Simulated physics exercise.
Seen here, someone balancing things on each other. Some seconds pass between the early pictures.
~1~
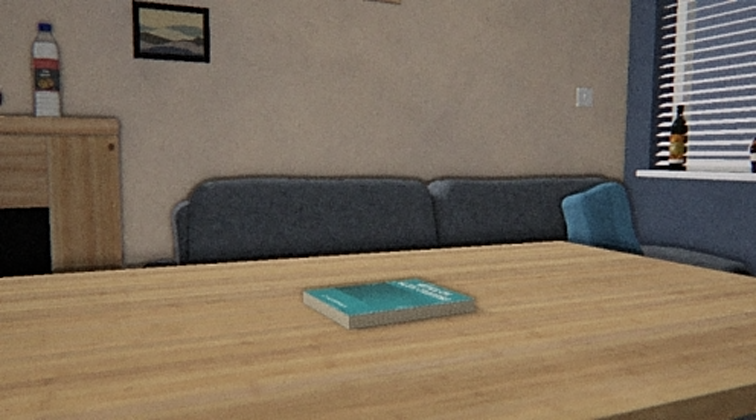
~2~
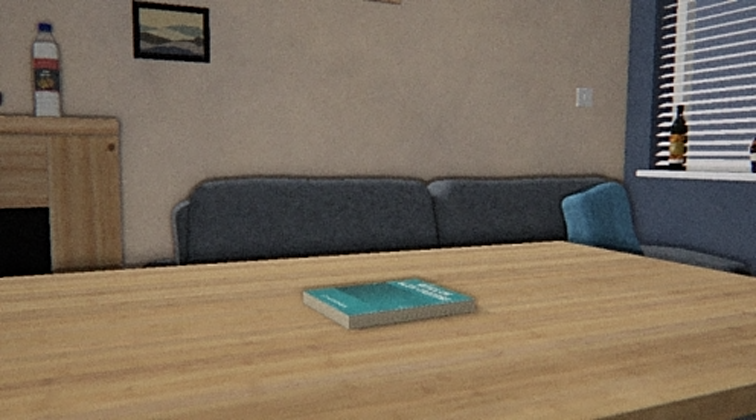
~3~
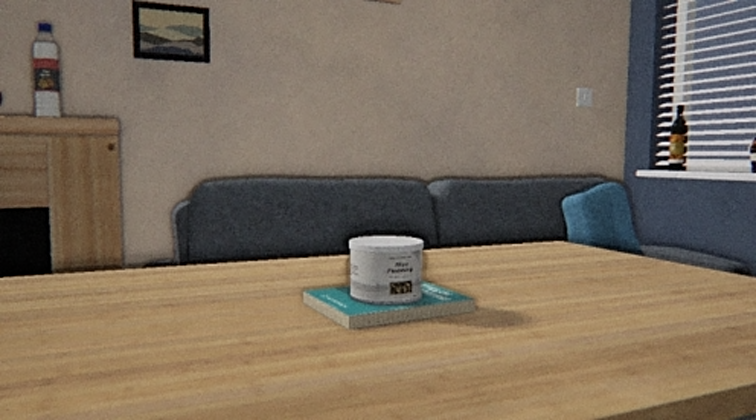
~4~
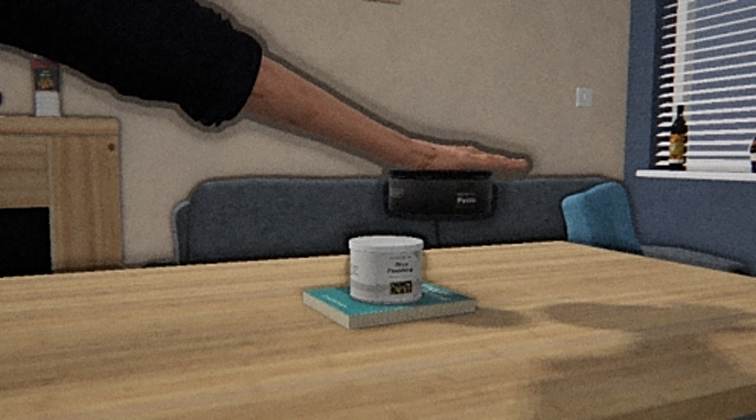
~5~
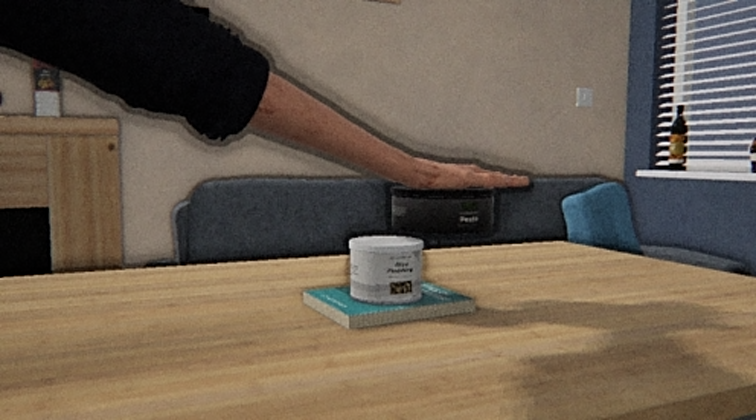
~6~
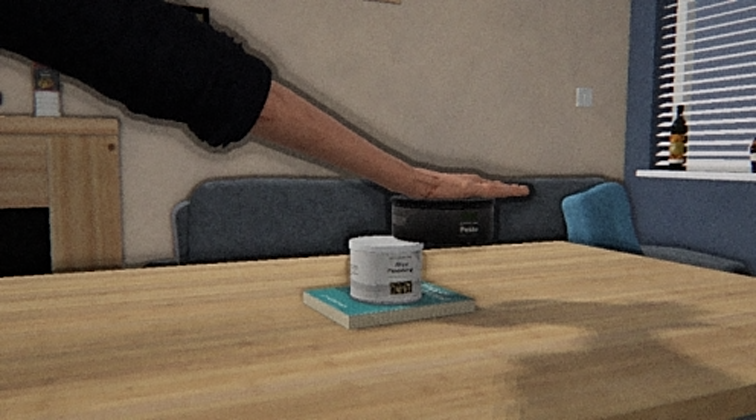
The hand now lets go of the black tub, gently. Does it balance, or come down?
Here the pile loses its balance.
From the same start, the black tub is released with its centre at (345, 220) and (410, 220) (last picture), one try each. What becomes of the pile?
In the first case it comes apart; in the second case it stays up.
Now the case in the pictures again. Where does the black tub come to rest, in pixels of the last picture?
Near (449, 252).
Then, 0.30 s later than the last frame, black tub now fallen.
Then, 1.60 s later than the last frame, nothing new.
When it is over, fallen, black tub; the other 2 as before. End places, in pixels of the last picture, black tub near (449, 252). The pile comes apart.
